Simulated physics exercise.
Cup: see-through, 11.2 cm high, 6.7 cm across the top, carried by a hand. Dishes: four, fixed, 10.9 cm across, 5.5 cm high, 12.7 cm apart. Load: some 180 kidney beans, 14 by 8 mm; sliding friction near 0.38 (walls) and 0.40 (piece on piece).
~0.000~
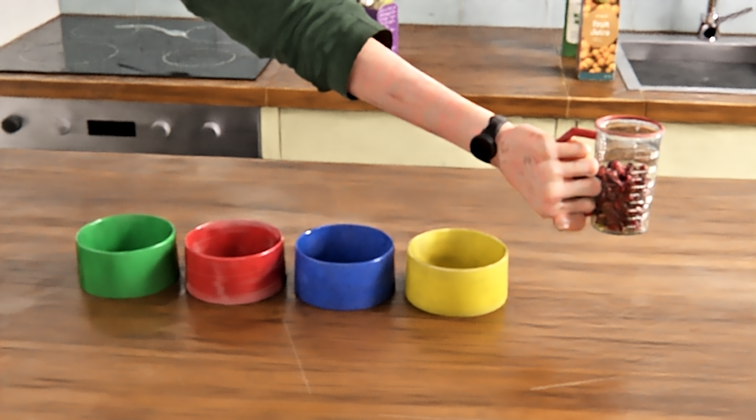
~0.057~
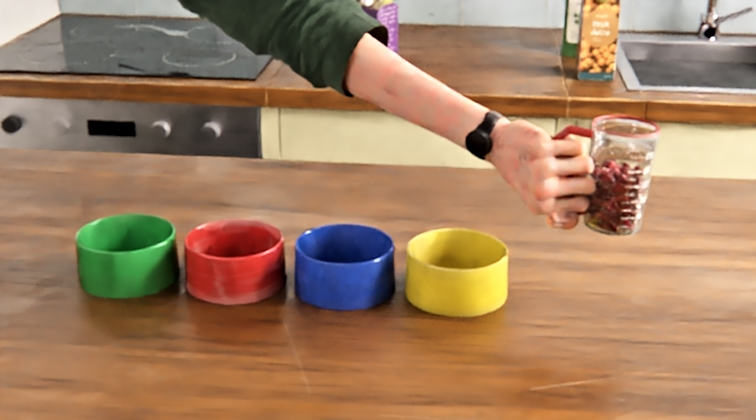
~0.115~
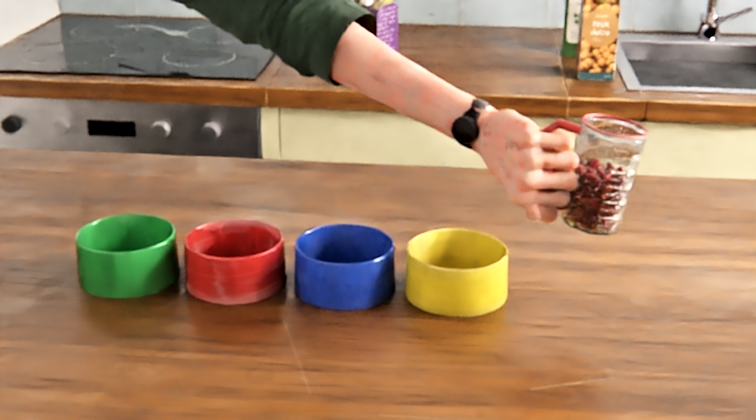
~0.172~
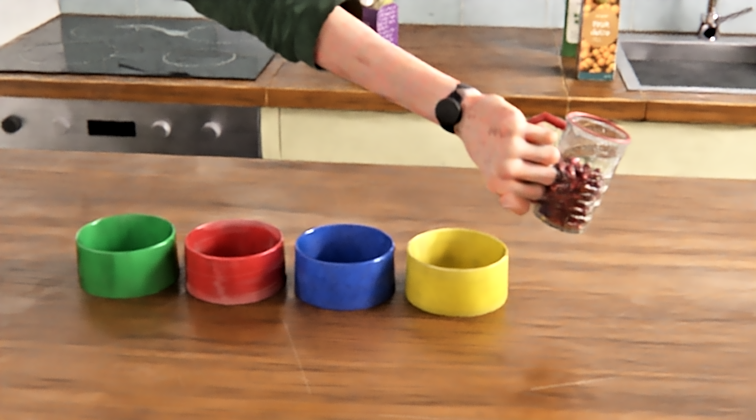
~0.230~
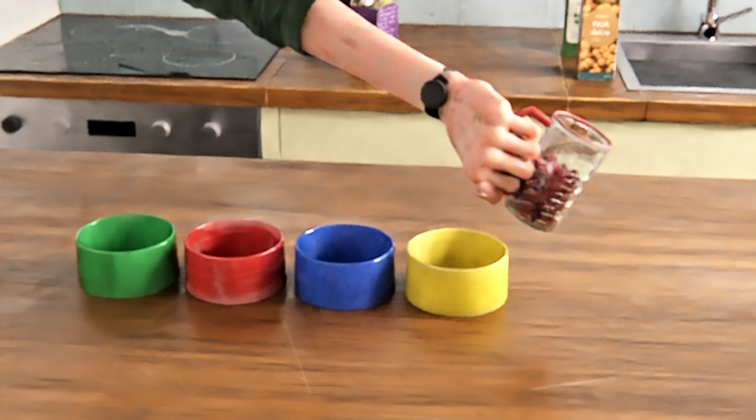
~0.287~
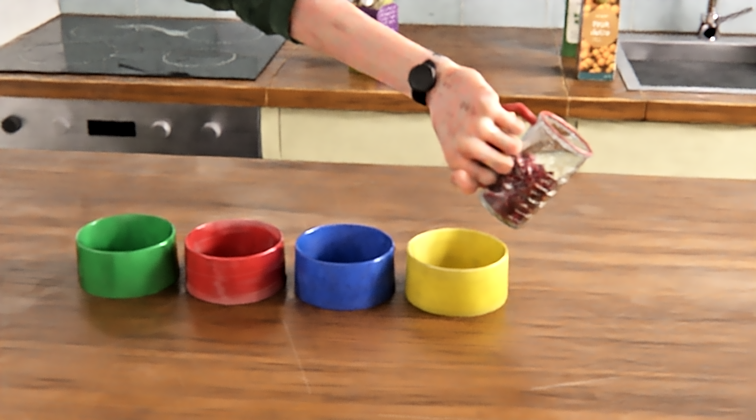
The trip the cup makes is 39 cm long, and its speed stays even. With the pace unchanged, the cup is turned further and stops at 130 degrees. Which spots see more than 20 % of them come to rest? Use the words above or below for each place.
Red: Below; blue: Above; green: Below; yellow: Below; counter: Below.
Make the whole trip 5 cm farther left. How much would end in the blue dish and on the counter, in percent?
Shares - blue 10 / counter 10.
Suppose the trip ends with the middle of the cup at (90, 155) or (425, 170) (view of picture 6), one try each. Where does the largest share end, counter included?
Blue, then yellow.
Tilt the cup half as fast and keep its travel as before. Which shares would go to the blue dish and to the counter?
Shares - blue: 100, counter: 0.
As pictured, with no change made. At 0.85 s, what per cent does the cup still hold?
Somewhere close to 90 percent.
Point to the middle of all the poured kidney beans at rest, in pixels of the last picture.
In the last view, approximately (338, 273).
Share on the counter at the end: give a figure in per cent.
Near 0 percent, roughly speaking.
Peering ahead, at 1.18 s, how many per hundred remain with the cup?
It should be near 10 per cent.
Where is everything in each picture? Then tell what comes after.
In the first picture, cup at (624, 176), tilt 0 degrees, lip at (662, 128), moved 0.0 cm; middle of the pieces at (623, 196); yellow dish at (457, 249); blue dish at (345, 244); red dish at (234, 238); green dish at (126, 233).
In the second picture, cup at (619, 176), tilt 2 degrees, lip at (658, 129), moved 0.6 cm; middle of the pieces at (617, 195).
In the third picture, cup at (602, 175), tilt 9 degrees, lip at (646, 132), moved 2.4 cm; middle of the pieces at (598, 194).
In the fourth picture, cup at (579, 174), tilt 17 degrees, lip at (629, 138), moved 4.8 cm; middle of the pieces at (572, 193).
In the fifth picture, cup at (556, 173), tilt 27 degrees, lip at (611, 145), moved 7.3 cm; middle of the pieces at (546, 191).
In the sixth picture, cup at (533, 173), tilt 35 degrees, lip at (591, 152), moved 9.7 cm; middle of the pieces at (521, 188); yellow dish at (457, 249); blue dish at (345, 244); red dish at (234, 238); green dish at (126, 233). Its pace works out near 155 degrees a second; the hand travels 43 cm a second.
After 0.62 s, tilt 87 degrees; cup holds 100 %.
Then, at 0.85 s, tilt 123 degrees; cup holds 90 %, blue 10 %.
Then, at 1.18 s, tilt 130 degrees; cup holds 10 %, blue 90 %.
In the end, at 1.8 s, red 0 %, blue 100 %, green 0 %, yellow 0 %, counter 0 %.
